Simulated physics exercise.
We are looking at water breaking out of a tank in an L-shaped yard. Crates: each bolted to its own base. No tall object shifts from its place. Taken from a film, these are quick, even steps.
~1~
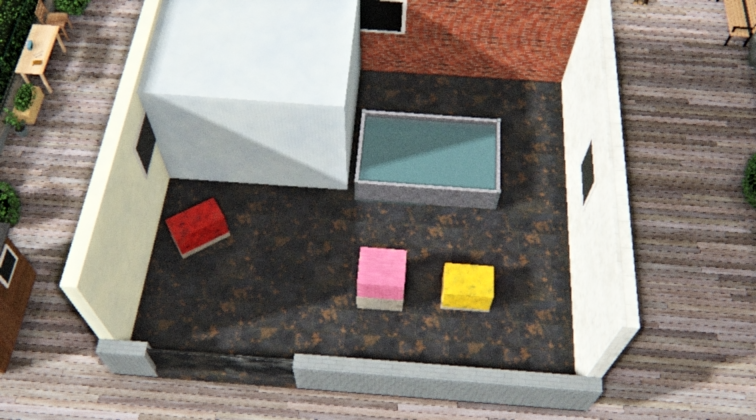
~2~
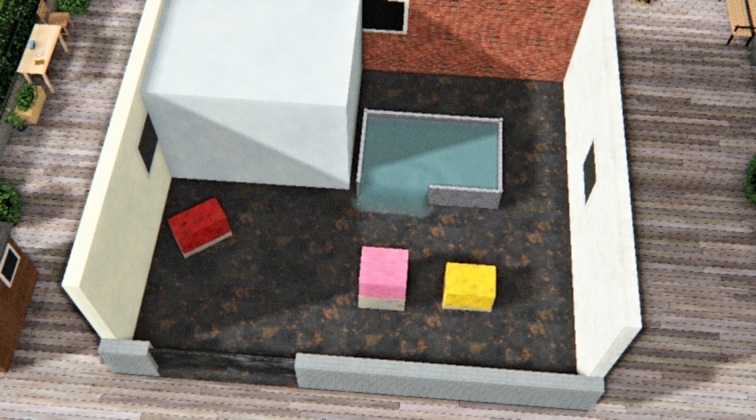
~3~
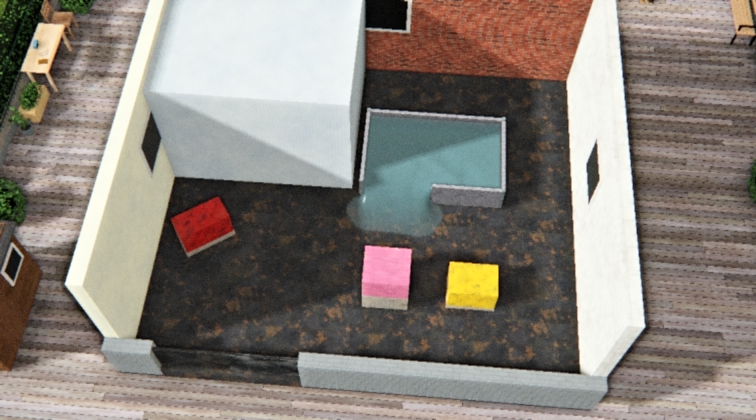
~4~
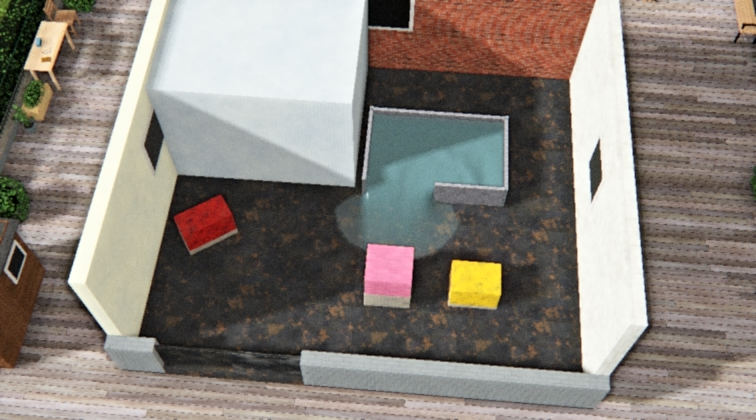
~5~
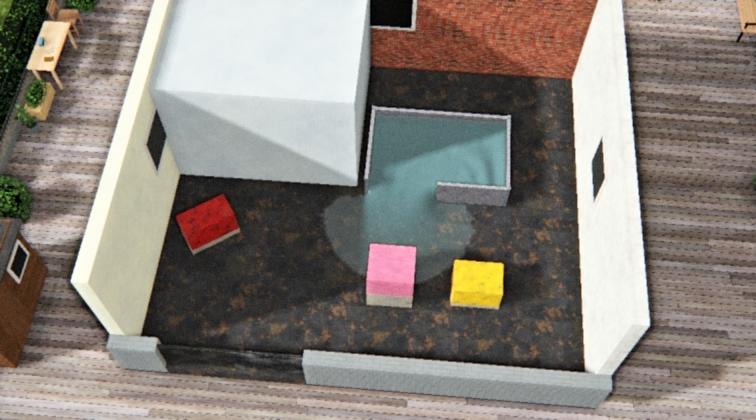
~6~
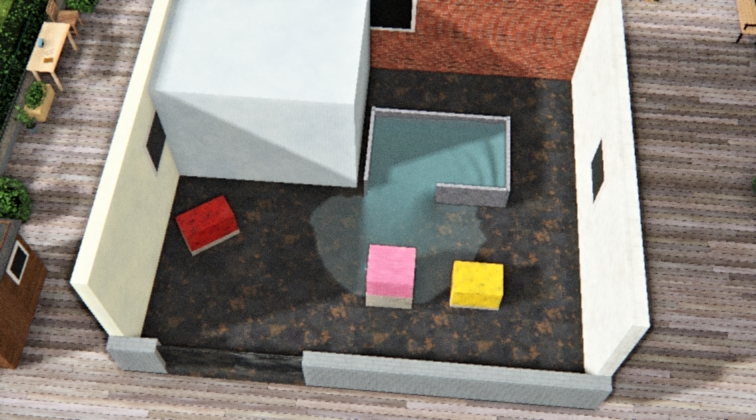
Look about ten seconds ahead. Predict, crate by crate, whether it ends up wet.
One by one: I expect the pink crate to never get touched; I expect the yellow crate to get touched; I expect the red crate to get touched.
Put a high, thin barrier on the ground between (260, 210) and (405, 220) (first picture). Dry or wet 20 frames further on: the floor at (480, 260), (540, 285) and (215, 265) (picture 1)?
The first point comes out inundated, the next inundated, the last unwetted.
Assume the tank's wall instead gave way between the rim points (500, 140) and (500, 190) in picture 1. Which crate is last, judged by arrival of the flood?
Last: The red one.
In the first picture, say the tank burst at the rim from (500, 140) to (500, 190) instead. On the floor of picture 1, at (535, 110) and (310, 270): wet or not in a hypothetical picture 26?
Submerged, untouched.
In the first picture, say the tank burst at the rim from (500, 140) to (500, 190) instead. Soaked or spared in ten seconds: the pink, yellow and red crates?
Result: Pink is not reached; yellow is swamped; red is not reached.
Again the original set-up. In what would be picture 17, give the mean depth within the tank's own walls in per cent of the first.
Around 54 percent, give or take.
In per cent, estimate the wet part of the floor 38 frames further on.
I'd say 80 per cent.
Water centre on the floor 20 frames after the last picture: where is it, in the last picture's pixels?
Close to (370, 247), I reckon.
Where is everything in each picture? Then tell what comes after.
The first picture shows the tank at (429, 153) is whole and still.
In the second picture, water pours out at (394, 194) and has run to (357, 204).
In the third picture, water pours out at (397, 194) and has run to (352, 214).
In the fourth picture, the front is at (419, 254), out from the gap at (400, 193).
In the fifth picture, the front is at (423, 277), out from the gap at (402, 192).
In the sixth picture, the front is at (425, 297), out from the gap at (401, 193).
A moment on, water covers 20 % of the floor; the pink crate water round its plinth, the yellow crate water round its plinth, the red crate not reached.
Next, water covers 40 % of the floor; the pink crate water round its plinth, the yellow crate water round its plinth, the red crate not reached.
Then, water covers 60 % of the floor; the pink crate water round its plinth, the yellow crate water round its plinth, the red crate water round its plinth.
Later, water covers 80 % of the floor; the pink crate water round its plinth, the yellow crate water round its plinth, the red crate water round its plinth.
In the end, water covers 95 % of the floor; the pink crate stayed above the water, the yellow crate was topped, the red crate was topped.
